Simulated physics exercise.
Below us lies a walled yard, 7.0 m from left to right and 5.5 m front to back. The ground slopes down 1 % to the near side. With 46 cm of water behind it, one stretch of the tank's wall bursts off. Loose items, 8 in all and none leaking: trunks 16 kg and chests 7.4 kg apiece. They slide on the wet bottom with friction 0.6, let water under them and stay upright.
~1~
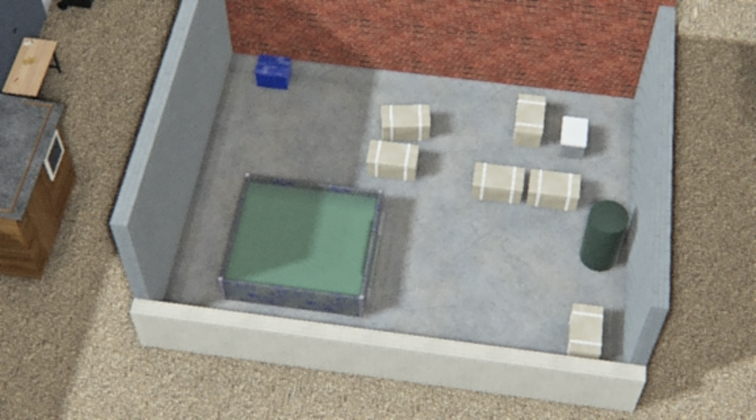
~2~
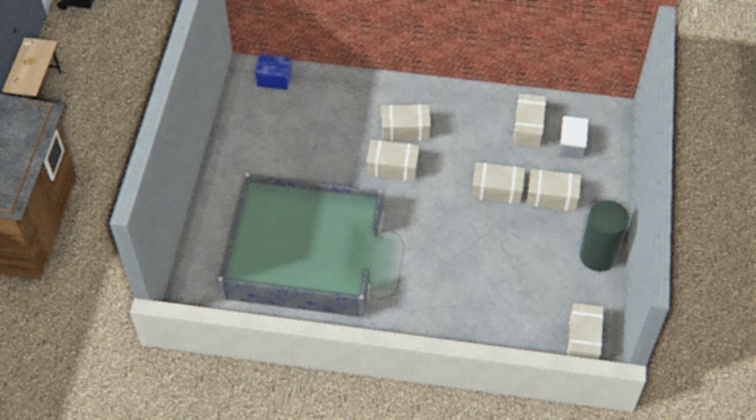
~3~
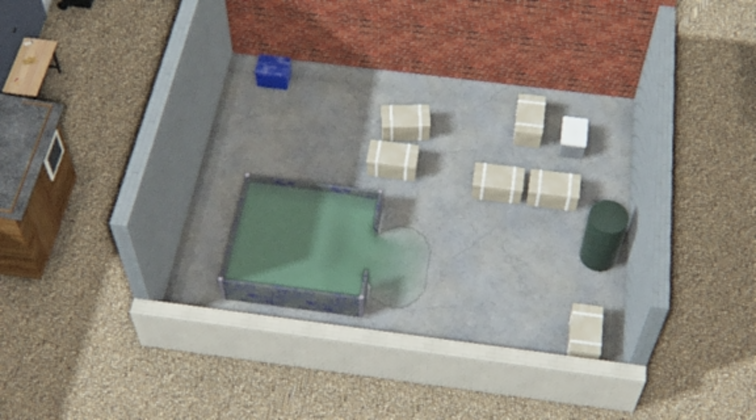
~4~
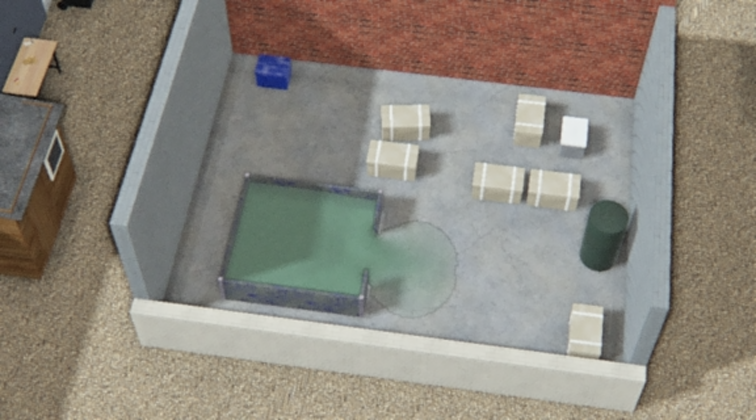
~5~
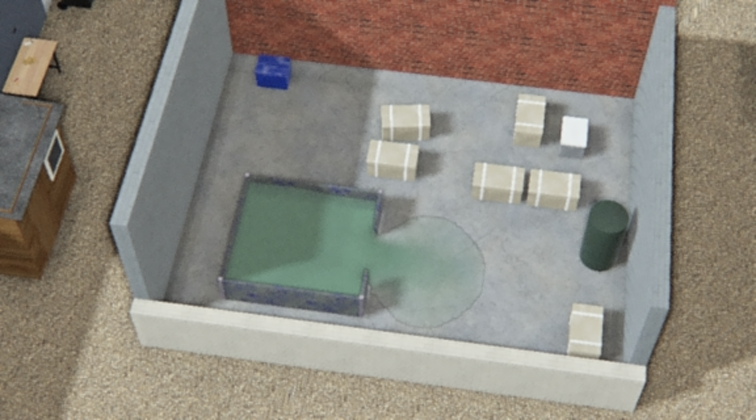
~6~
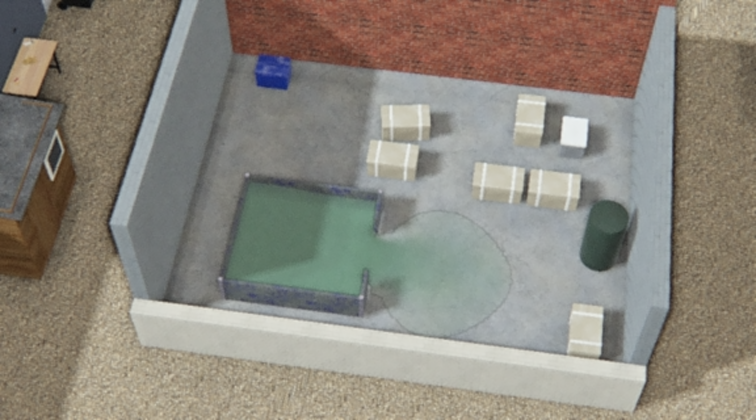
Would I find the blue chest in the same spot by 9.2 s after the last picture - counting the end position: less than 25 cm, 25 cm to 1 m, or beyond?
Blue chest stays put.
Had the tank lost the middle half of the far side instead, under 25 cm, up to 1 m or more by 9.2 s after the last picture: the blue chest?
In that case the blue chest ends far away.
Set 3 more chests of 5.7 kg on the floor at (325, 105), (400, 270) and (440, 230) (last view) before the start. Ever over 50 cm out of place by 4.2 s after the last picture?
In turn: Less, more, more.
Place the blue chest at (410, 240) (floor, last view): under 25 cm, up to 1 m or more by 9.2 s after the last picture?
It gets carried off.
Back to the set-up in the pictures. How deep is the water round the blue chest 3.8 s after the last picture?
About 0 cm.
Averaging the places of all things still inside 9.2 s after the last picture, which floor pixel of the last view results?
Near (451, 142).
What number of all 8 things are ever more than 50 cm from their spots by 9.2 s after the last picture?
That makes 5.
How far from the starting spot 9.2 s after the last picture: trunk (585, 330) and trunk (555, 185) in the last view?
In turn: 100 cm, 120 cm.
Then, 1.2 s after the last picture the blue chest is near (273, 65), 0.0 m from its start, aground; 0 afloat.
Then, 3.8 s after the last picture the blue chest is near (273, 65), 0.0 m from its start, aground; 1 afloat.
Then, 6.2 s after the last picture the blue chest is near (273, 65), 0.0 m from its start, aground; 5 afloat.
Then, 9.2 s after the last picture the blue chest is near (273, 65), 0.0 m from its start, aground; 4 afloat.
